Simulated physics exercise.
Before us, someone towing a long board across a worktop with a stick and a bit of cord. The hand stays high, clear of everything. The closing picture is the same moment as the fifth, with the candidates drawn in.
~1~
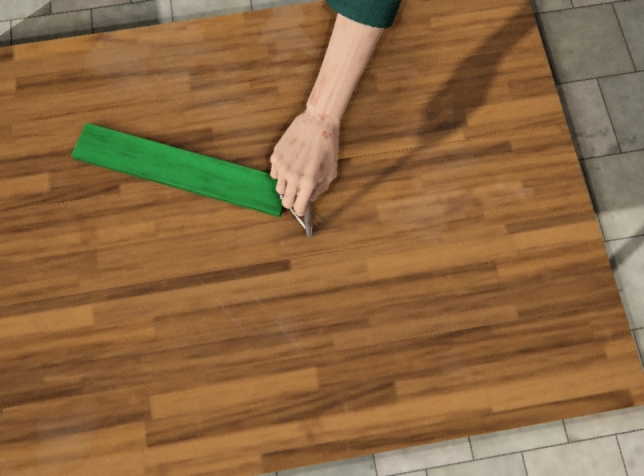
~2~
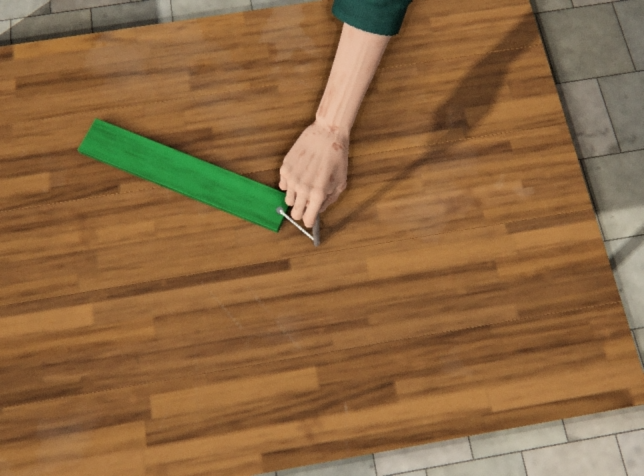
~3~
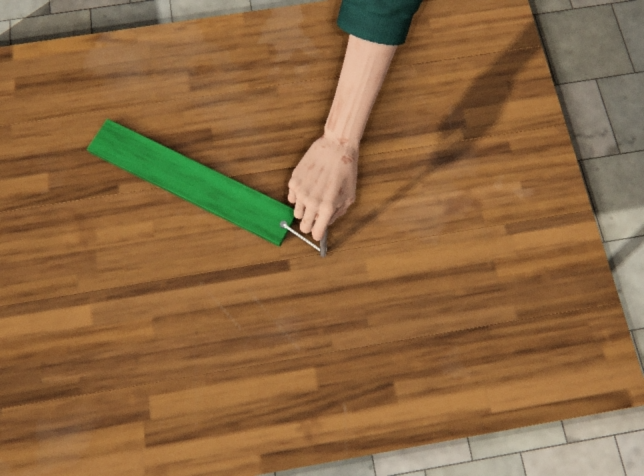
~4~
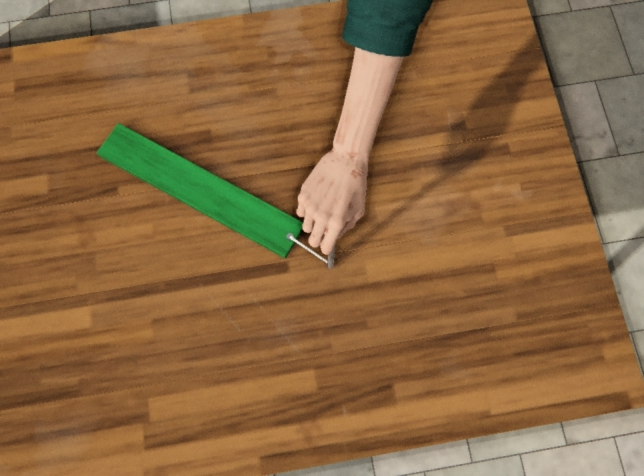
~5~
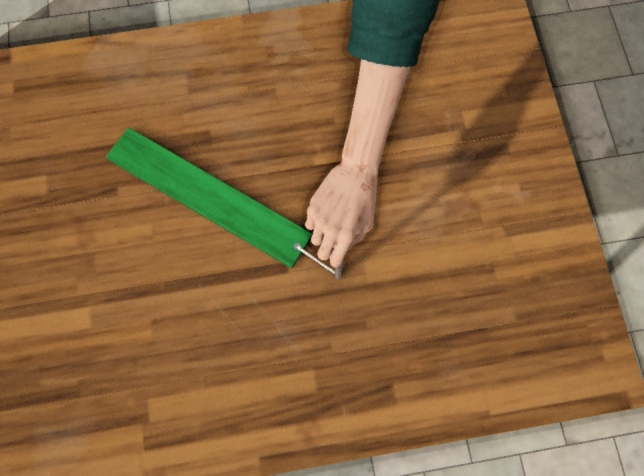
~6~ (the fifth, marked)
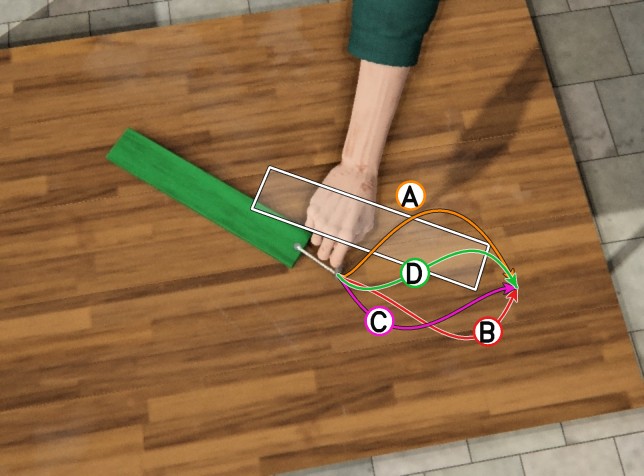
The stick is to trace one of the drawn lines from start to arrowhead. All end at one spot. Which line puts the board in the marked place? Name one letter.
A is the one.
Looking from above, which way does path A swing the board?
Anticlockwise.
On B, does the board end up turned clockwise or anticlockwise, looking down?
Anticlockwise.
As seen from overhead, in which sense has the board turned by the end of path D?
Anticlockwise.
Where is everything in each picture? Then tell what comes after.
Green board (181, 168), in the first picture.
Green board (184, 173), in the second picture.
Green board (190, 179), in the third picture.
Green board (199, 188), in the fourth picture.
Green board (207, 194), in the fifth picture.
On the marked copy, A from (338, 275) via (433, 211) to (514, 283); B from (338, 275) via (435, 328) to (517, 288); C from (338, 275) via (426, 326) to (517, 288); D from (338, 275) via (435, 263) to (517, 288); the outline at (370, 227).
Taking A. A third of the way, foot of the stick (399, 227), middle of the board (248, 201).
Two thirds of the way, foot of the stick (474, 226), middle of the board (320, 205).
When it is over, foot of the stick (516, 288), middle of the board (369, 225); it lies in the outline.
As for the rest, B leaves its middle at (360, 267); C leaves its middle at (358, 261); D leaves its middle at (363, 240).
